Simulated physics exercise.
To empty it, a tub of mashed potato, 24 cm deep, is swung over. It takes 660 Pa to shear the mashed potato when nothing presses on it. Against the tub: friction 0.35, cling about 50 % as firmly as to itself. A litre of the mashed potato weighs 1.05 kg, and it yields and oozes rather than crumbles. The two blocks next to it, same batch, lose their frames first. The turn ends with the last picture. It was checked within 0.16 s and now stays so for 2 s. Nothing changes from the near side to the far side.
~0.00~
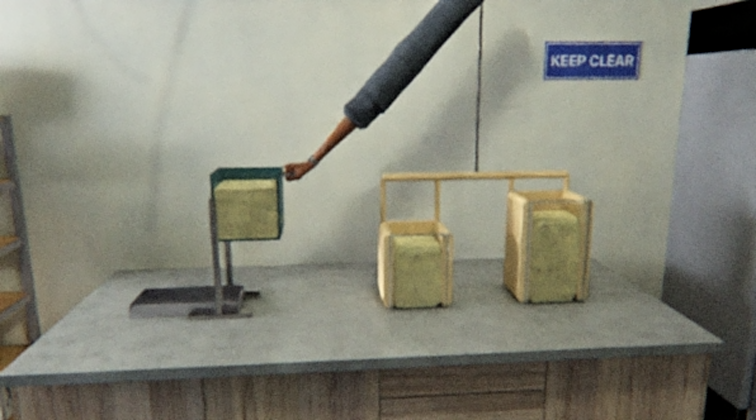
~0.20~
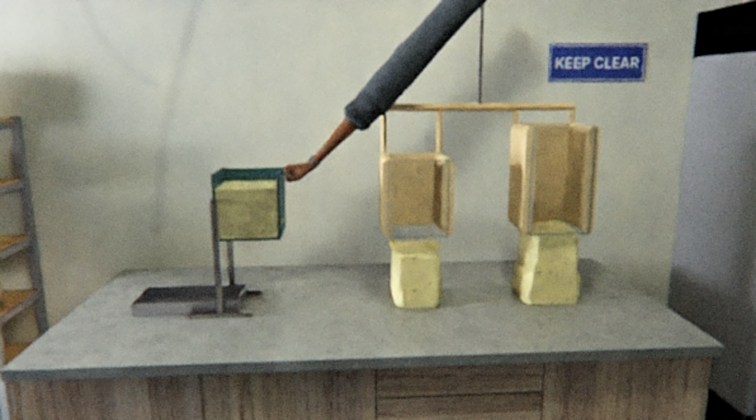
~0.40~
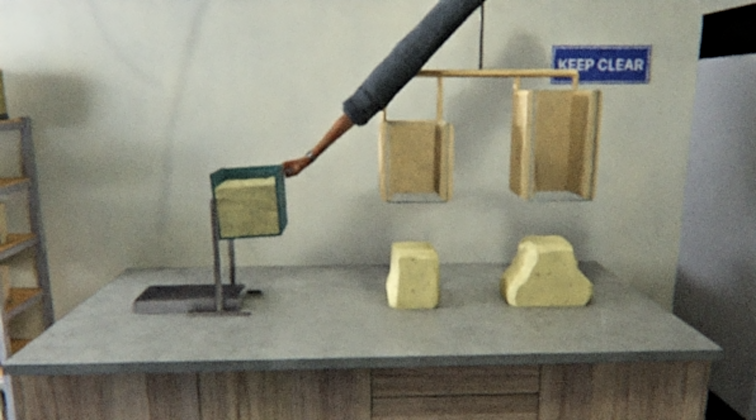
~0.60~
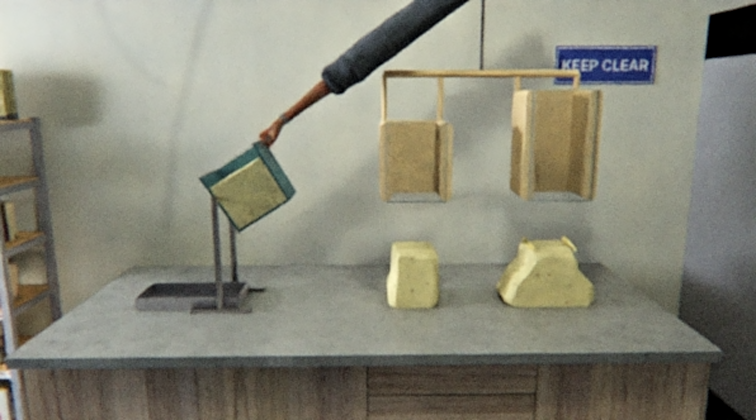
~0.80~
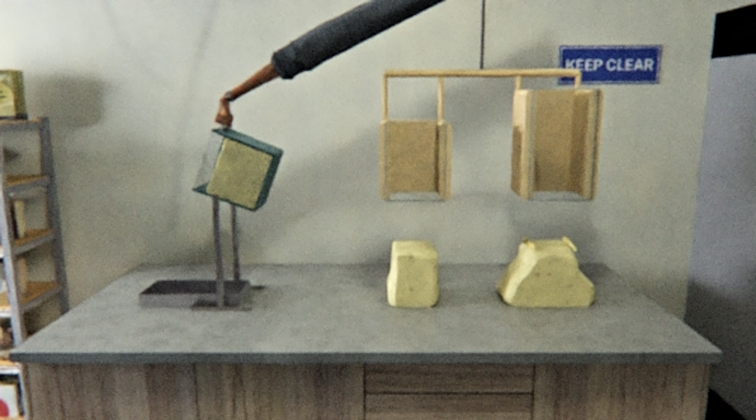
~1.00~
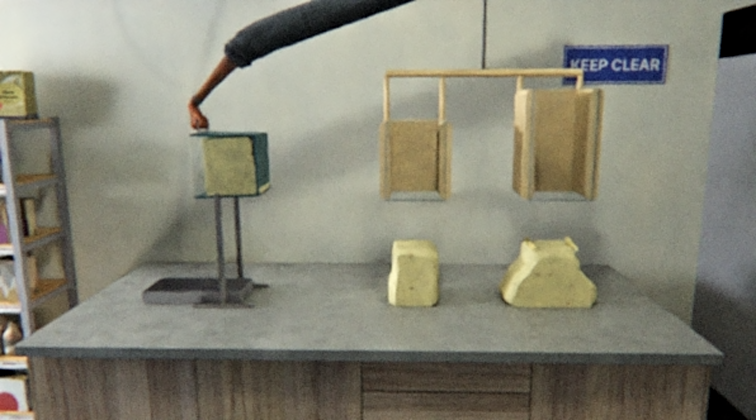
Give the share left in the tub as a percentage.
Expect roughly 100 %.
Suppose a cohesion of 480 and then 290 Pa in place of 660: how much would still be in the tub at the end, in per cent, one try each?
In turn about 60 %, 45 %.
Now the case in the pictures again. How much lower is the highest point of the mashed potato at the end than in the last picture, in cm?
Roughly 2 cm.
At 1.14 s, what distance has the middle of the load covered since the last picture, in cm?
Roughly 2 cm.
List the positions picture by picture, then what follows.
The first frame shows handle-side rim at (277, 174), tilt 0 degrees; top of the mashed potato at (273, 188); blocks stand 24 cm, 34 cm (left to right).
The second frame shows handle-side rim at (277, 174), tilt 0 degrees; top of the mashed potato at (274, 188); blocks stand 24 cm, 31 cm (left to right).
The third frame shows handle-side rim at (274, 170), tilt 4 degrees; top of the mashed potato at (271, 185); blocks stand 23 cm, 25 cm (left to right).
The fourth frame shows handle-side rim at (252, 145), tilt 32 degrees; top of the mashed potato at (257, 159); blocks stand 23 cm, 24 cm (left to right).
The fifth frame shows handle-side rim at (212, 132), tilt 69 degrees; top of the mashed potato at (226, 140); blocks stand 23 cm, 24 cm (left to right).
The sixth frame shows handle-side rim at (191, 136), tilt 91 degrees; top of the mashed potato at (246, 138); blocks stand 23 cm, 24 cm (left to right).
After 1.14 s, the tub is at 91 degrees and holds 100 %.
After 1.31 s, the tub is at 91 degrees and holds 100 %.
After 1.48 s, the tub is at 91 degrees and holds 100 %.
After 1.65 s, the tub is at 91 degrees and holds 100 %.
After 3.00 s, at the end, the tub is at 91 degrees and holds 100 %.
